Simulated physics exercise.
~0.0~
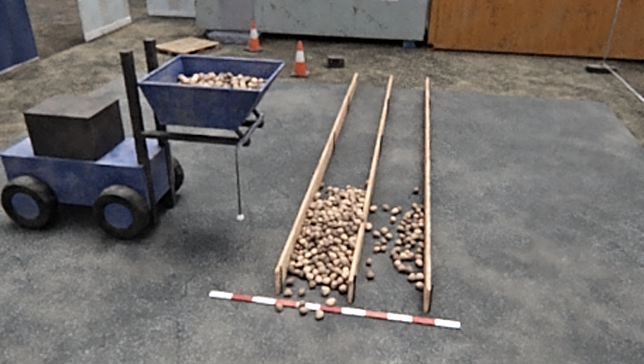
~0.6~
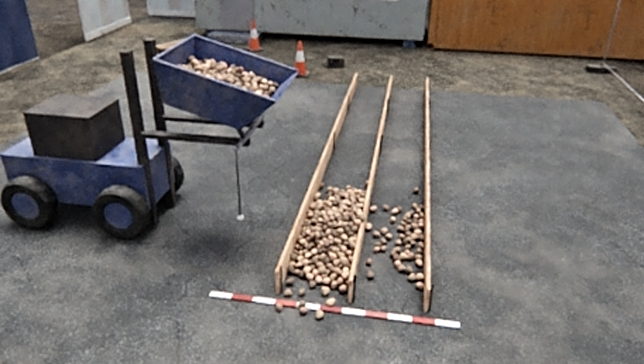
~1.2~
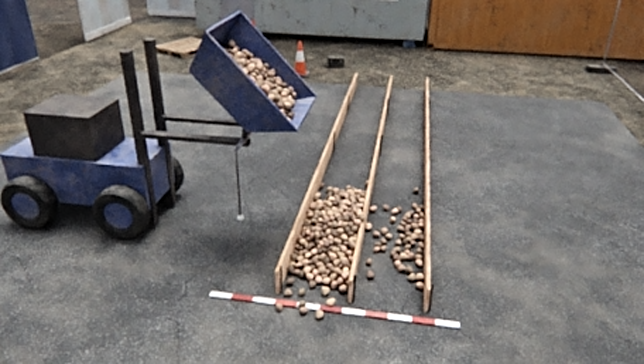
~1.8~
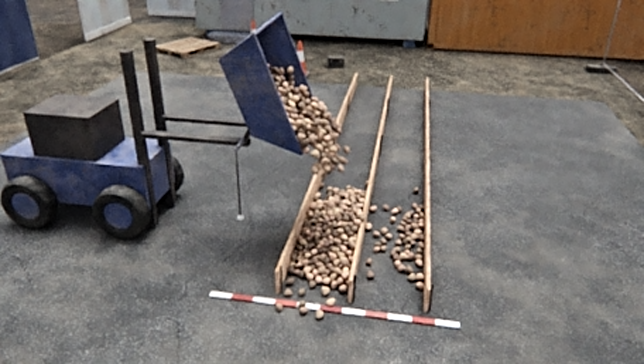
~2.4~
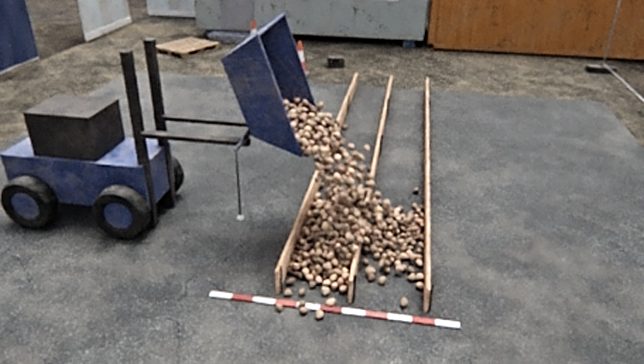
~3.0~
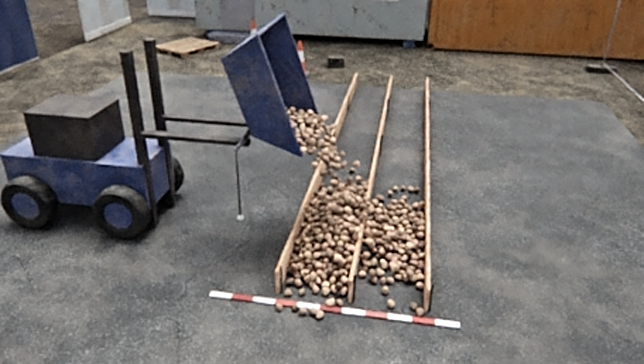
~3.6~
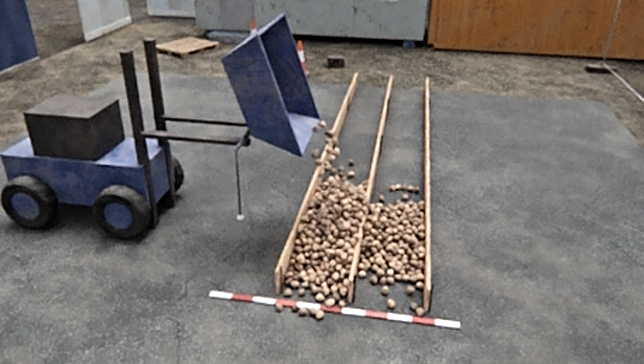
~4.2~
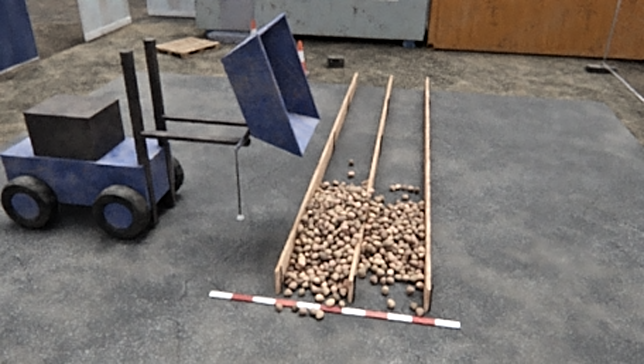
A blue skip on a fork truck tips right, emptying brown stones across two boarded bays.
